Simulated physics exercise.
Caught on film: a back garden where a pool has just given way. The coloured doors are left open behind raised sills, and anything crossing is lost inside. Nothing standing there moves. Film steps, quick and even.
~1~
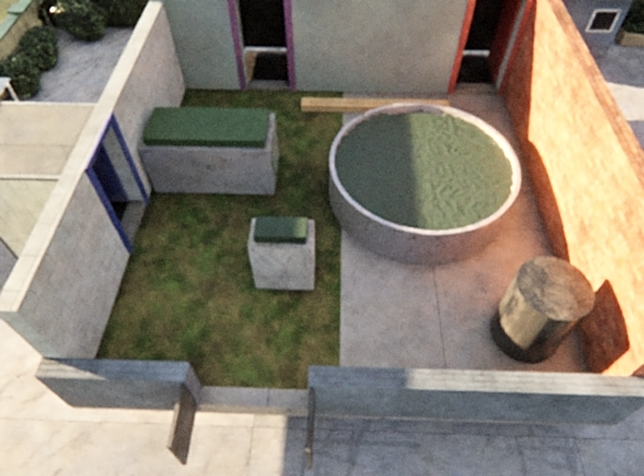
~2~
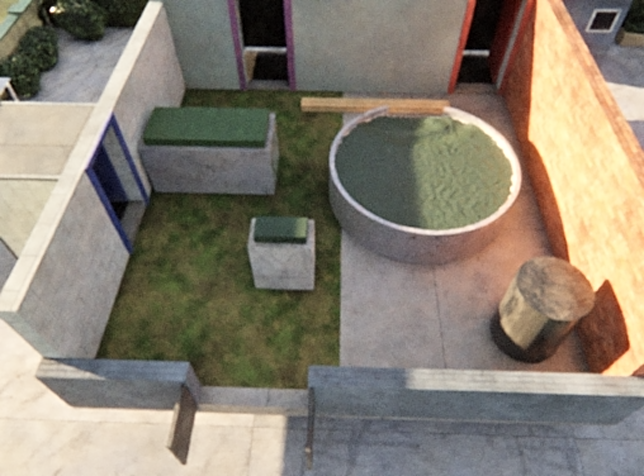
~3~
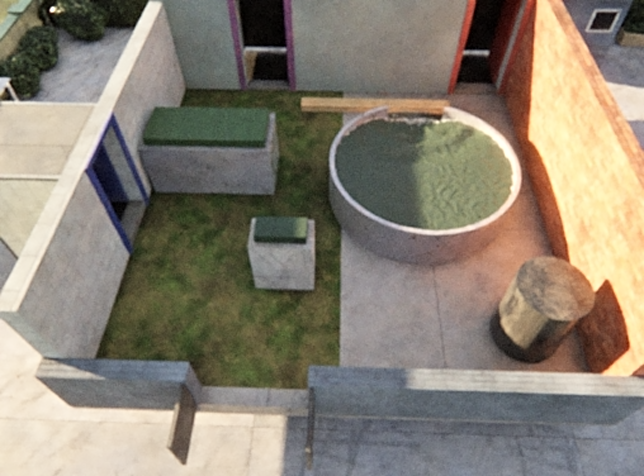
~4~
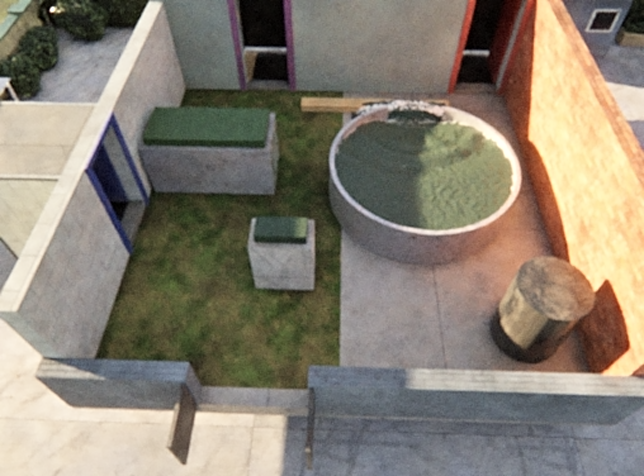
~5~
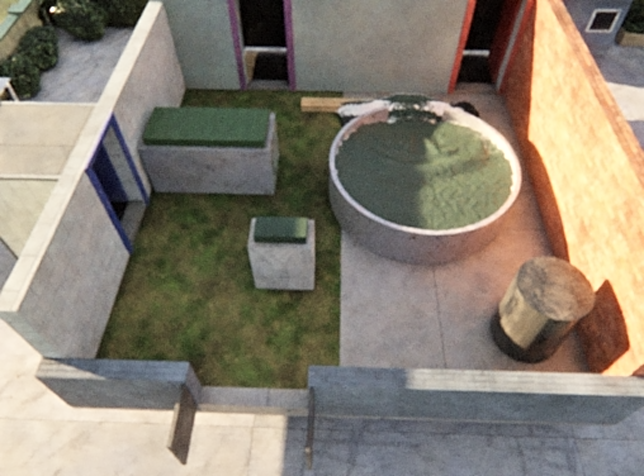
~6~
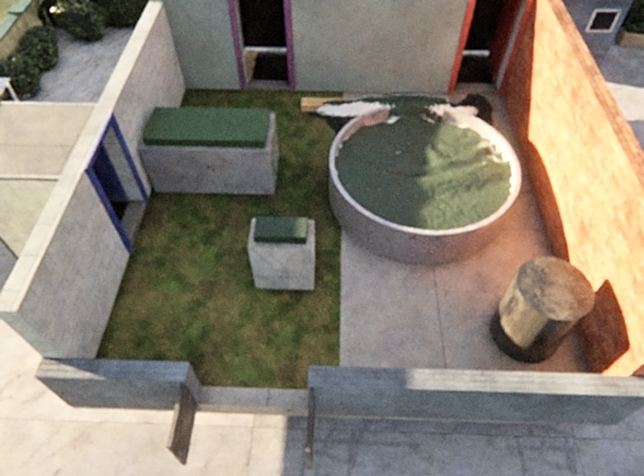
At the start, a round pool of green water sits whole and still in a walled garden, beside grass and stone blocks. Then a gap opens on its far side and the surface ripples as water pours out, spreading over the ground and the wooden beam behind the pool in white foam.
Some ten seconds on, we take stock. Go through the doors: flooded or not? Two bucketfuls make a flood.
Red door: Flooded. Blue door: Not flooded. Purple door: Flooded.
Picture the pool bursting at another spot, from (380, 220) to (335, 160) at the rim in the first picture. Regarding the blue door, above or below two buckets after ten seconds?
Note: Blue door admits more.
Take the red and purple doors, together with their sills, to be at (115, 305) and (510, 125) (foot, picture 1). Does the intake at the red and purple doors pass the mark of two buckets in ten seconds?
In that case the red door stays inside the limit and the purple door exceeds the limit.
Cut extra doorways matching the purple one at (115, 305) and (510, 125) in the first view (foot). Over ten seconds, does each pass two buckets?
First falls short, then tops the limit.
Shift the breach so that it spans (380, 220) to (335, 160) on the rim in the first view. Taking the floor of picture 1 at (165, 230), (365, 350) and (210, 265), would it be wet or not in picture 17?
As listed: Covered, under water, covered.
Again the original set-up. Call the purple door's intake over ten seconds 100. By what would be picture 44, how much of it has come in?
Around 20 %.
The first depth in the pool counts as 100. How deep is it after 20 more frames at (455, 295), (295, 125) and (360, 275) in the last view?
Approx. values, in order: 0 %, 10 %, 0 %.
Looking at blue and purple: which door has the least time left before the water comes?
It's the purple-painted one.
A moment on, water covers 20 % of the floor; the red door under two buckets in, the blue door not reached, the purple door not reached.
Next, water covers 30 % of the floor; the red door over two buckets in, the blue door not reached, the purple door wet at the sill, nothing in.
Then, water covers 45 % of the floor; the red door far over two buckets in, the blue door not reached, the purple door under two buckets in.
Later, water covers 70 % of the floor; the red door far over two buckets in, the blue door wet at the sill, nothing in, the purple door over two buckets in.
In the end, water covers 95 % of the floor; the red door far over two buckets in, the blue door wet at the sill, nothing in, the purple door far over two buckets in.
